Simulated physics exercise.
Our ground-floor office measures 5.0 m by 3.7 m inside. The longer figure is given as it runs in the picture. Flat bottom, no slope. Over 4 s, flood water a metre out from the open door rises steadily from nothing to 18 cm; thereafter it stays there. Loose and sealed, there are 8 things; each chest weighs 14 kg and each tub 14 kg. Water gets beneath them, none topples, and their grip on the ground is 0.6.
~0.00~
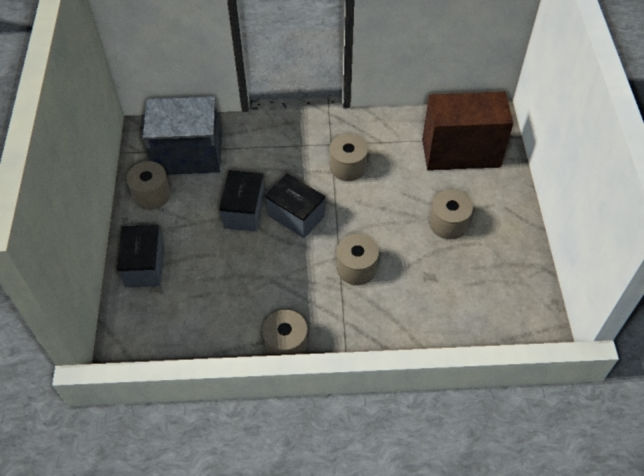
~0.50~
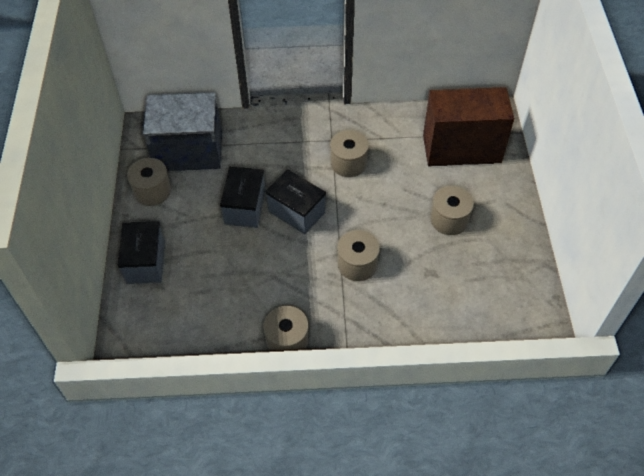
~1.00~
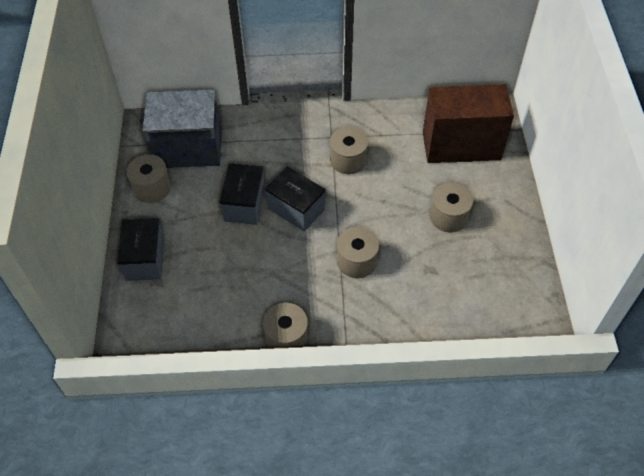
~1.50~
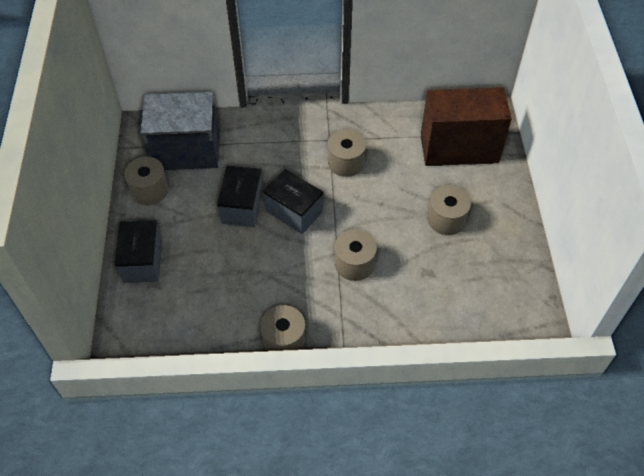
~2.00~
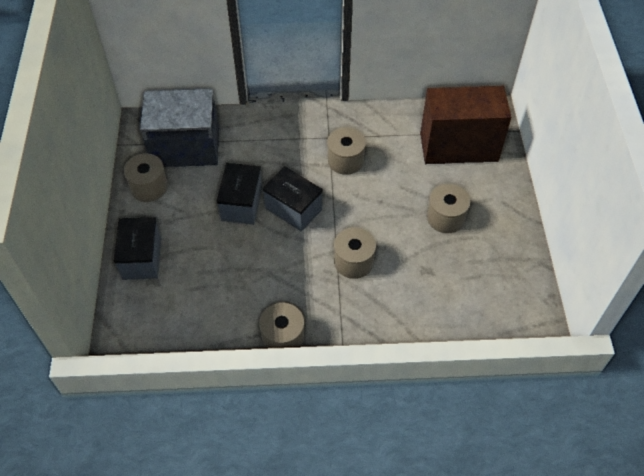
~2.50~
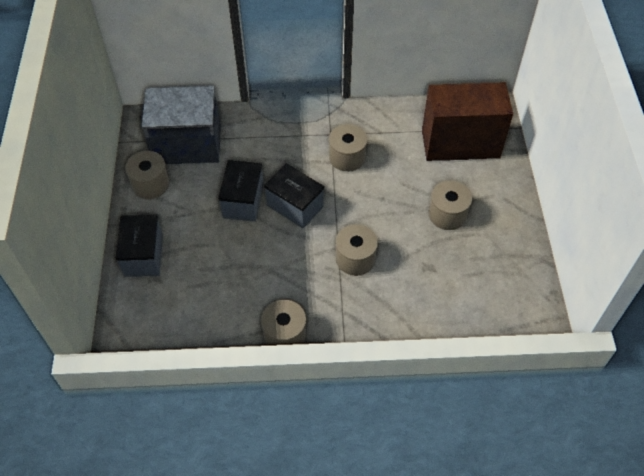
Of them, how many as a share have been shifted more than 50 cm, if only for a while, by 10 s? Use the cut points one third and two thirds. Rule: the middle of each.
It falls below one third.
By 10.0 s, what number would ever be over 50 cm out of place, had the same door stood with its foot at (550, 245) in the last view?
You'd get 1 in that case.
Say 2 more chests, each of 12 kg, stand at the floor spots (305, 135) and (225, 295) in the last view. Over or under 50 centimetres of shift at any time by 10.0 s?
One by one: Above; above.
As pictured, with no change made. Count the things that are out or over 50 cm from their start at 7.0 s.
Count: 2.
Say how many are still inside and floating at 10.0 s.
Count: 3.
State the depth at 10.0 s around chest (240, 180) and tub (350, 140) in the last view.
8 and 6 cm.
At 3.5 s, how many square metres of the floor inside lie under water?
At that time the wet patch spans about 2.0 m2.
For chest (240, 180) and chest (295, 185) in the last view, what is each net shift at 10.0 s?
Net displacement, in order: 80 cm; 140 cm.
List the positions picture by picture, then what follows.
In the first frame, a chest at (295, 195), on the bottom; a tub at (453, 206), on the bottom; water covers 0.0 m2; 0 of 8 have shifted.
In the second frame, a chest at (296, 191), on the bottom; a tub at (453, 202) rests on the ground; water covers 0.0 m2; 0 of 8 have shifted.
In the third frame, a chest at (295, 188), on the bottom; a tub at (453, 199) rests on the ground; water covers 0.0 m2; 0 of 8 have shifted.
In the fourth frame, a chest at (293, 191) rests on the ground; a tub at (451, 202), on the bottom; water covers 0.0 m2; 0 of 8 have shifted.
In the fifth frame, a chest at (293, 188), on the bottom; a tub at (450, 200), on the bottom; water covers 0.0 m2; 0 of 8 have shifted.
In the sixth frame, a chest at (294, 185) rests on the ground; a tub at (452, 197) rests on the ground; 0.4 m2 under water; 0 of 8 have shifted.
After 3.5 s 0 of 8 are over 50 cm from their spots; 0 afloat.
After 4.5 s 0 of 8 are over 50 cm from their spots; 0 afloat.
After 7.0 s 2 of 8 are over 50 cm from their spots; 0 afloat.
After 10.0 s 2 of 8 are over 50 cm from their spots, and 2 have been at some point; 3 afloat.
